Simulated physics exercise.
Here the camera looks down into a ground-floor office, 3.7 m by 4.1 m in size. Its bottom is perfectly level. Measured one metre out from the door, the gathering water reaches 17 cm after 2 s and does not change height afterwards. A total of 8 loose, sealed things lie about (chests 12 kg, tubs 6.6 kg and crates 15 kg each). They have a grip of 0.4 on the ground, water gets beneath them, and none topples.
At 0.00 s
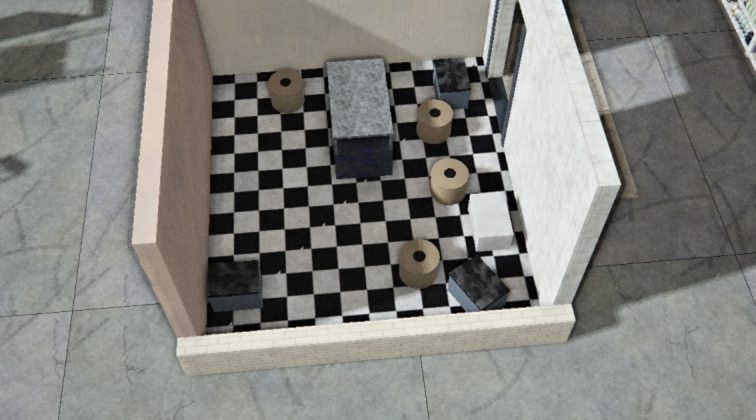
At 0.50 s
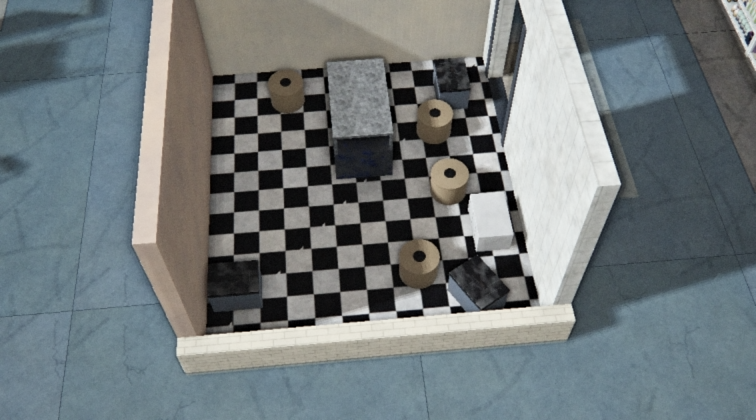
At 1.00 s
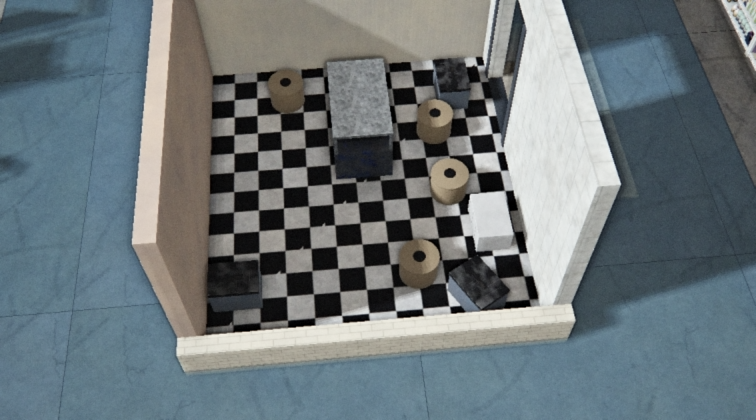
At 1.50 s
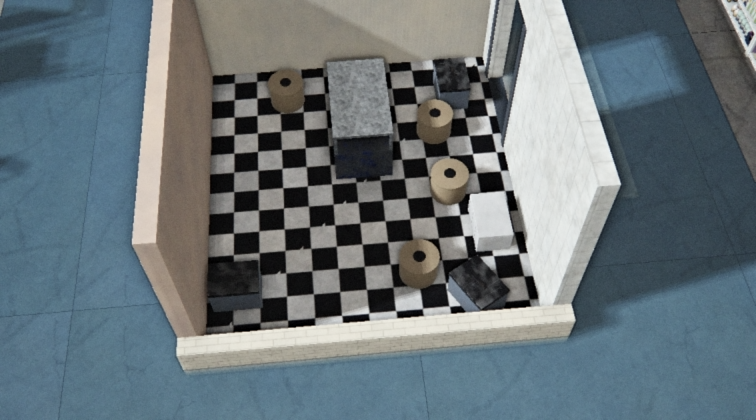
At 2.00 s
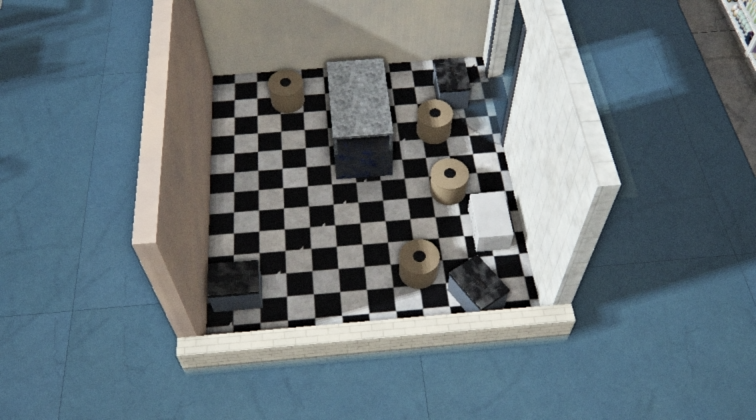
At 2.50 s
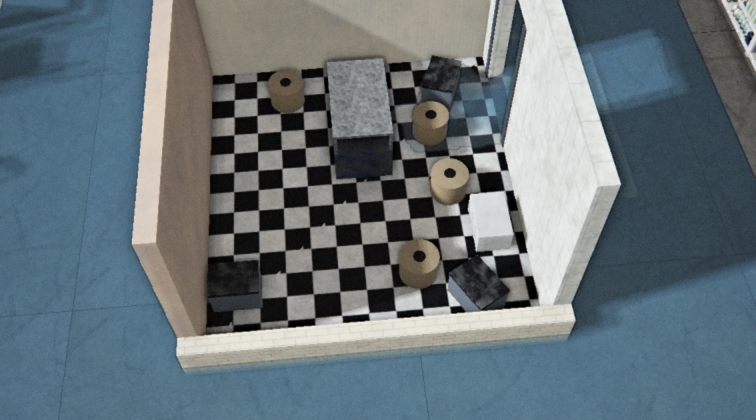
A ground-floor office with a black-and-white checkered floor is seen from high above, looking down over its low front wall. Four tan tubs, several dark crates and a white box stand around a grey-topped block near the back wall. The camera stays still as blue water spreads over the grey ground outside, then enters at the right-hand doorway, where the dark crate and nearest tub shift slightly left.
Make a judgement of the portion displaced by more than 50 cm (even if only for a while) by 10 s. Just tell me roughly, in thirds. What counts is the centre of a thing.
The portion should come out one third up to two thirds.
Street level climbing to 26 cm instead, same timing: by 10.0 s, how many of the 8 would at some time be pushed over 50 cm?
I count 7 of them in that case.
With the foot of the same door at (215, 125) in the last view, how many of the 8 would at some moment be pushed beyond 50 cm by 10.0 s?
Then 3.
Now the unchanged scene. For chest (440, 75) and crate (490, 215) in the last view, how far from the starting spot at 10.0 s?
In that order: 300 cm, 0 cm.
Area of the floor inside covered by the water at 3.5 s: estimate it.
Roughly 3.5 m2.
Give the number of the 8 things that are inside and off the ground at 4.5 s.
1 at that moment.
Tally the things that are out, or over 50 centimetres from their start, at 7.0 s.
Answer: 3.
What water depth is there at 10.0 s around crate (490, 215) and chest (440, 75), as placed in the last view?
About 5 and 6 cm.
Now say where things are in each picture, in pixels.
The first picture shows a chest at (452, 74) rests on the ground; a tub at (435, 113) rests on the ground; water covers 0.0 m2; 0 of 8 have shifted.
The second picture shows a chest at (452, 74) rests on the ground; a tub at (435, 113), on the bottom; water covers 0.0 m2; 0 of 8 have shifted.
The third picture shows a chest at (452, 74) rests on the ground; a tub at (435, 113), on the bottom; 0.0 m2 under water; 0 of 8 have shifted.
The fourth picture shows a chest at (452, 74), on the bottom; a tub at (435, 113), on the bottom; water covers 0.0 m2; 0 of 8 have shifted.
The fifth picture shows a chest at (452, 74), on the bottom; a tub at (435, 113), on the bottom; 0.4 m2 under water; 0 of 8 have shifted.
The sixth picture shows a chest at (442, 73), on the bottom, 13 cm from its start; a tub at (431, 115), on the bottom, 6 cm from its start; water covers 0.9 m2; 2 of 8 have shifted.
After 3.5 s 2 of 8 are over 50 cm from their spots; 1 afloat.
After 4.5 s 2 of 8 are over 50 cm from their spots; 1 afloat.
After 7.0 s 3 of 8 are over 50 cm from their spots; 2 afloat.
After 10.0 s 4 of 8 are over 50 cm from their spots, and 4 have been at some point; 7 afloat.
